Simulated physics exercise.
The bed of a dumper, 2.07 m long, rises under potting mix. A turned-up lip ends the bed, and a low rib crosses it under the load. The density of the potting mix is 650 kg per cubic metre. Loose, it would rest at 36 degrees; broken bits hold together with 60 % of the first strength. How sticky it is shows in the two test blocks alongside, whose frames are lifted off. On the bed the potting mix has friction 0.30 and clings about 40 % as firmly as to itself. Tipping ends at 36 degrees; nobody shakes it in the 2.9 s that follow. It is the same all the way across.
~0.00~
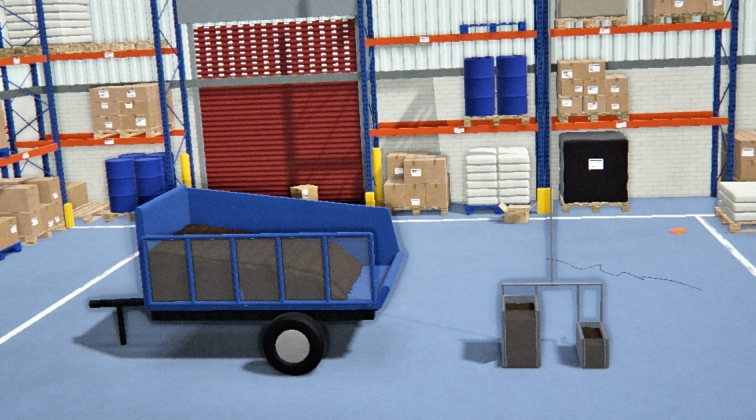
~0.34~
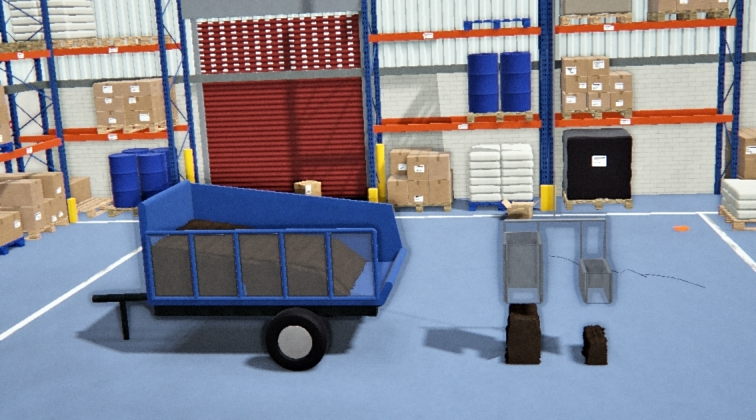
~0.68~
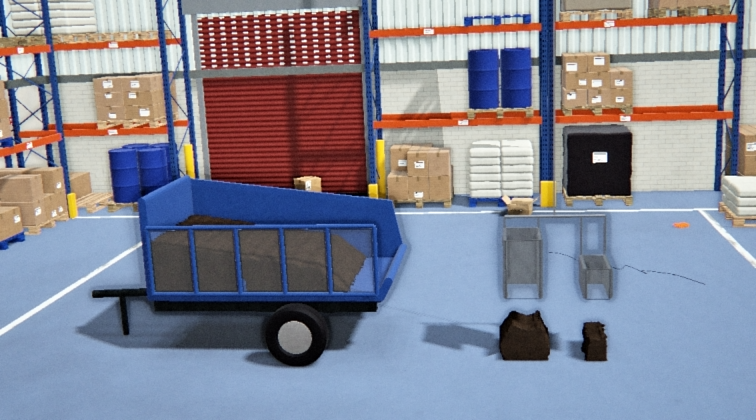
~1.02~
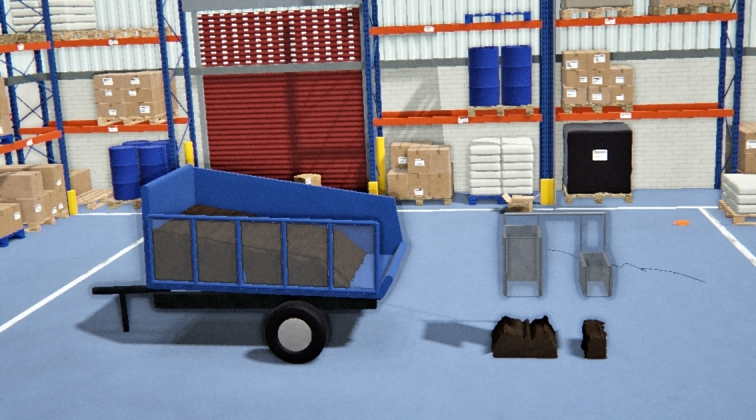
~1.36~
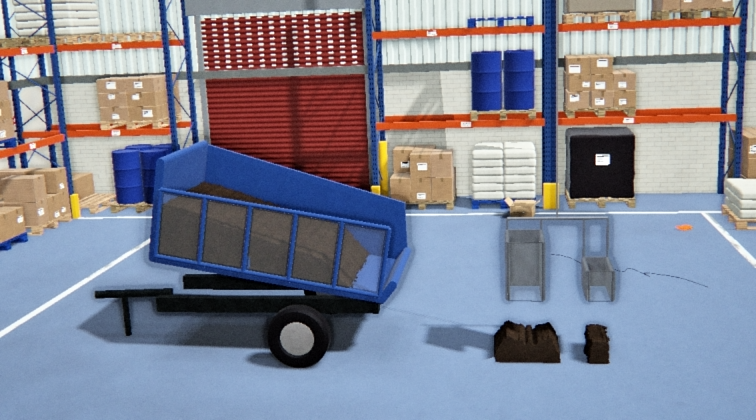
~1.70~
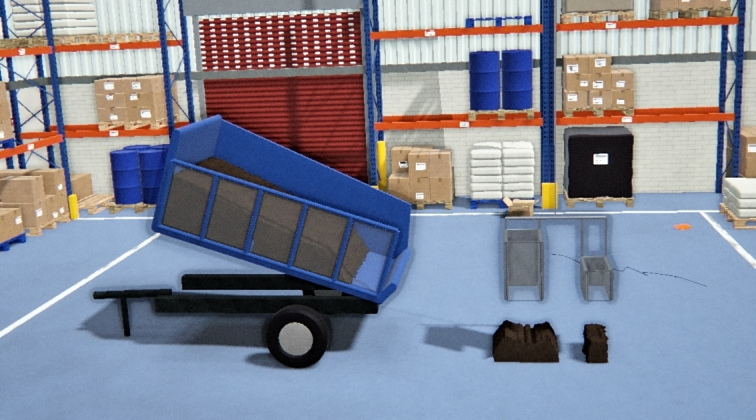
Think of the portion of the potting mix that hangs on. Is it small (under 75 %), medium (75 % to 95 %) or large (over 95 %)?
The portion of the potting mix that hangs on is medium, 75 % to 95 %.
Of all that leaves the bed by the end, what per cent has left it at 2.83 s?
About 0 %.
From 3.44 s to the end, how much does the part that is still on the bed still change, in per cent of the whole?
About 1 %.
After 2.22 s, the tilt is 31 degrees and 100 % is on the bed.
After 2.83 s, the tilt is 36 degrees and 100 % is on the bed.
After 3.44 s, the tilt is 36 degrees and 89 % is on the bed.
After 4.05 s, the tilt is 36 degrees and 89 % is on the bed.
After 5.51 s, at the end, the tilt is 36 degrees and 88 % is on the bed.
